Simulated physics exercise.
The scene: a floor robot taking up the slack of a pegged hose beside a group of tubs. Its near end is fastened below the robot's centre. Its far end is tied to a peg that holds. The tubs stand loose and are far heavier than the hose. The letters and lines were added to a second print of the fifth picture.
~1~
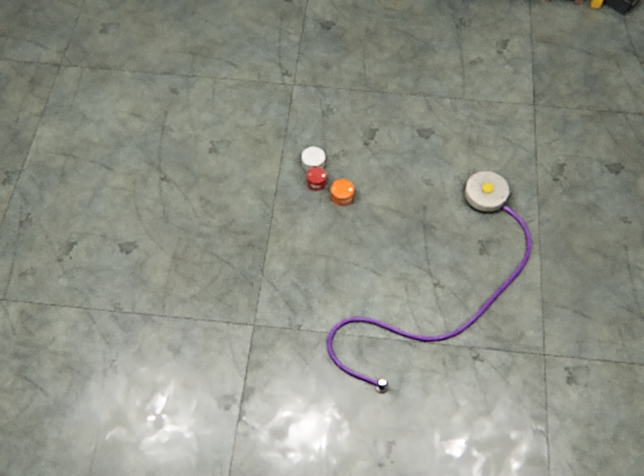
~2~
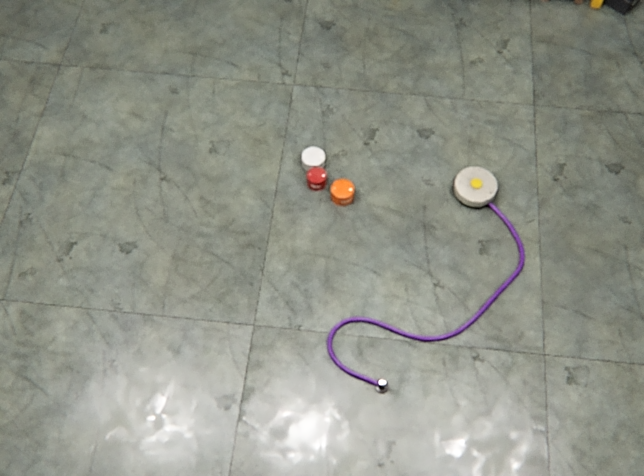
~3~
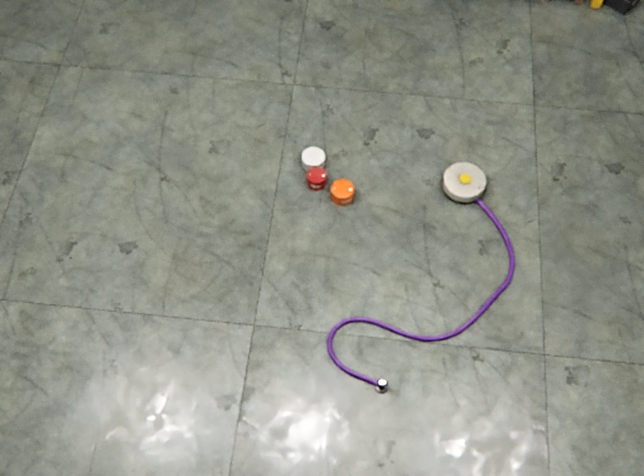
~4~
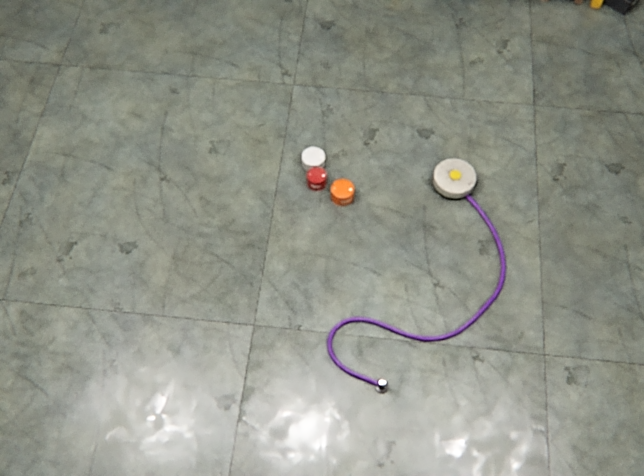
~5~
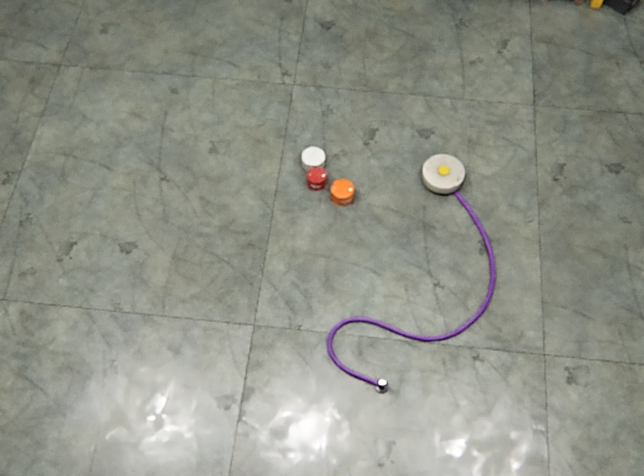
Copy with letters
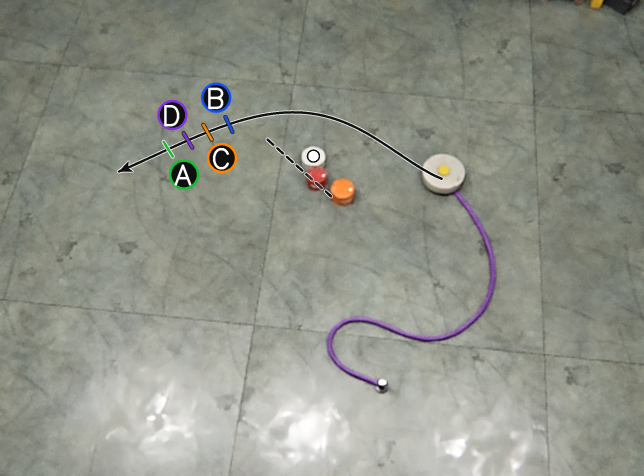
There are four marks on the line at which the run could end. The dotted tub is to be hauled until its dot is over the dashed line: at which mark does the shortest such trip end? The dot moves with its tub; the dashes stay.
Up to mark A.
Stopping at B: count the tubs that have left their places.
By then, none.
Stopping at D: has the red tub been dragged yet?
No.
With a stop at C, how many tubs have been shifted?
The count is none.
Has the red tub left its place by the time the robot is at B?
No.
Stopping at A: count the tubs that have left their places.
Three.
On the marked copy, A at (168, 149); B at (229, 124); C at (208, 132); D at (188, 140); the dashed line at (299, 167); the route from (442, 179) via (286, 112) to (119, 172); the white dot at (313, 156).
Taking A. A third of the way, robot (354, 122); white tub (314, 160).
Two thirds of the way, robot (252, 113); white tub (314, 160).
When it is over, robot (167, 145); red tub (312, 184); orange tub (322, 200); white tub (294, 175); the dot on the white tub is over the dashed line.
As for the rest, B leaves the dotted tub short, at (314, 160); C leaves the dotted tub short, at (314, 160); D leaves the dotted tub short, at (302, 168).
